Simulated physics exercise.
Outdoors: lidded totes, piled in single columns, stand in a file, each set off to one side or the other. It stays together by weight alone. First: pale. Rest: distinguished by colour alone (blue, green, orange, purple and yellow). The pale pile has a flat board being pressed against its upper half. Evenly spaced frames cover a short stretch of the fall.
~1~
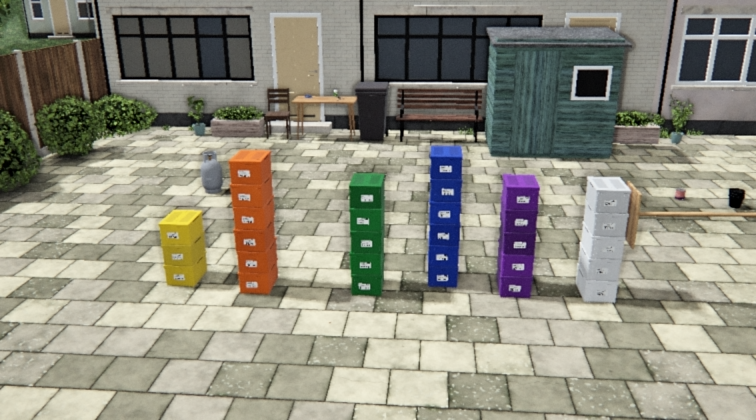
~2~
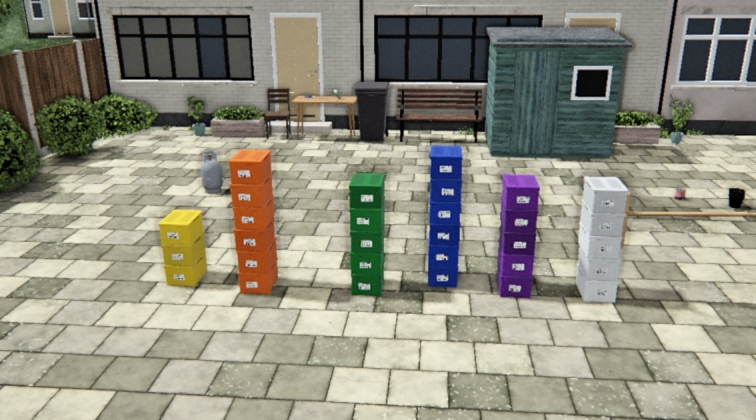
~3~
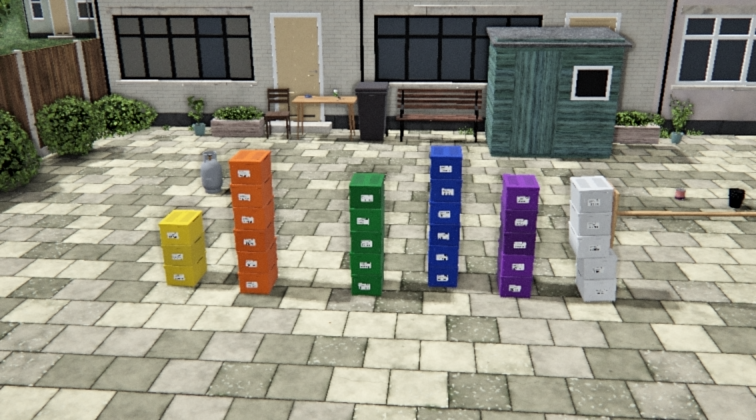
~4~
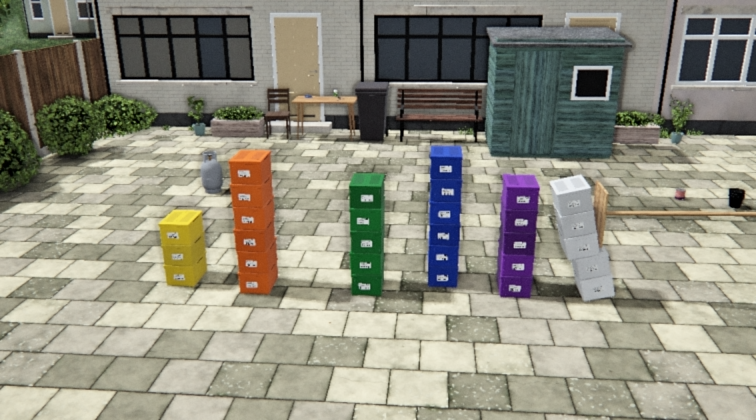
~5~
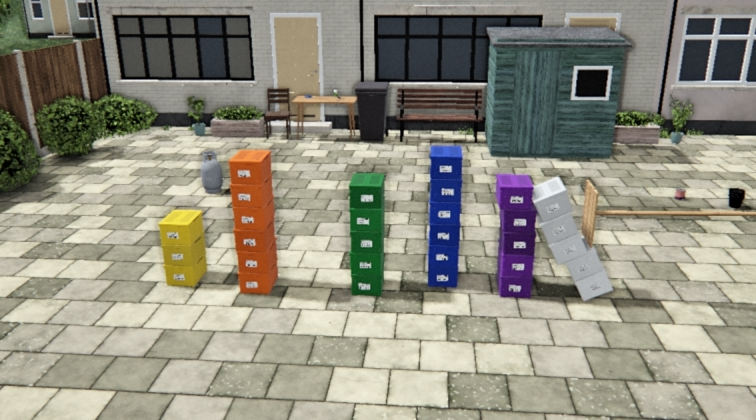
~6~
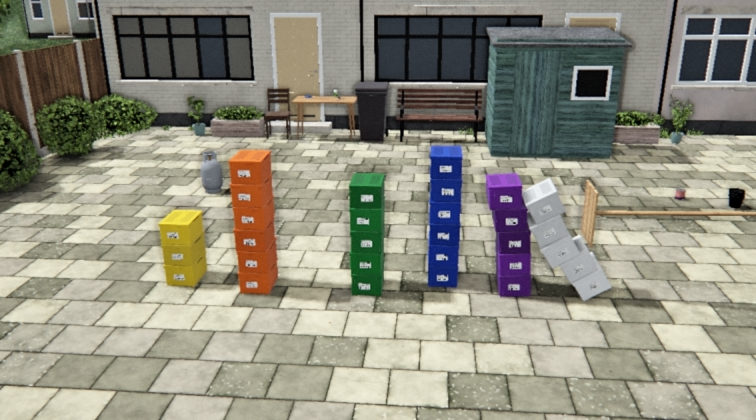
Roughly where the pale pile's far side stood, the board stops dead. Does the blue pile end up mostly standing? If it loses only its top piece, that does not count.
No, it goes down.
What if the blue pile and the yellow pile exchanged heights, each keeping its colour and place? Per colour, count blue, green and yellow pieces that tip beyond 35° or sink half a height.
Counts by colour: Blue 0; green 0; yellow 0.
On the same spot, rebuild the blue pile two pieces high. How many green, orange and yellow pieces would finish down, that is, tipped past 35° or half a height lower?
You'd end up with green at 0, orange at 0 and yellow at 0.
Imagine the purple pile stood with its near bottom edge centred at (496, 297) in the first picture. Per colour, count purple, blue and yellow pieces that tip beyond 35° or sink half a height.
By colour, I'd count purple 0, blue 0 and yellow 0.
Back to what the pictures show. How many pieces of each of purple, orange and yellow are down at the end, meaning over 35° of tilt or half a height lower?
Taking each in turn, purple gives 4, orange gives 6, yellow gives 1.
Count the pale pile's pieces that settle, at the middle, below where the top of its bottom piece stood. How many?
Pale piece tally: 2.
Soon, 5 of the pale pile down; none of the 6 blue totes down (0 of 25 in all colours); top blue tote displaced a little; top purple tote tipped clearly.
A while on, 5 of the pale pile down; 6 of the 6 blue totes down (10 of 25 in all colours); top blue tote tipped well over, about its own height lower; top purple tote tipped well over, about its own height lower.
Towards the end, 5 of the pale pile down; 6 of the 6 blue totes down (15 of 25 in all colours); top blue tote on its side; top purple tote tipped steeply, some three heights lower.
Then, 5 of the pale pile down; 6 of the 6 blue totes down (20 of 25 in all colours); top blue tote upside down; top orange tote on its side.
Finally, 5 of the pale pile down; 6 of the 6 blue totes down (22 of 25 in all colours); top blue tote upside down; top yellow tote on its side. Seen by the last camera, middles, top blue tote near (245, 239), top yellow tote near (145, 263).
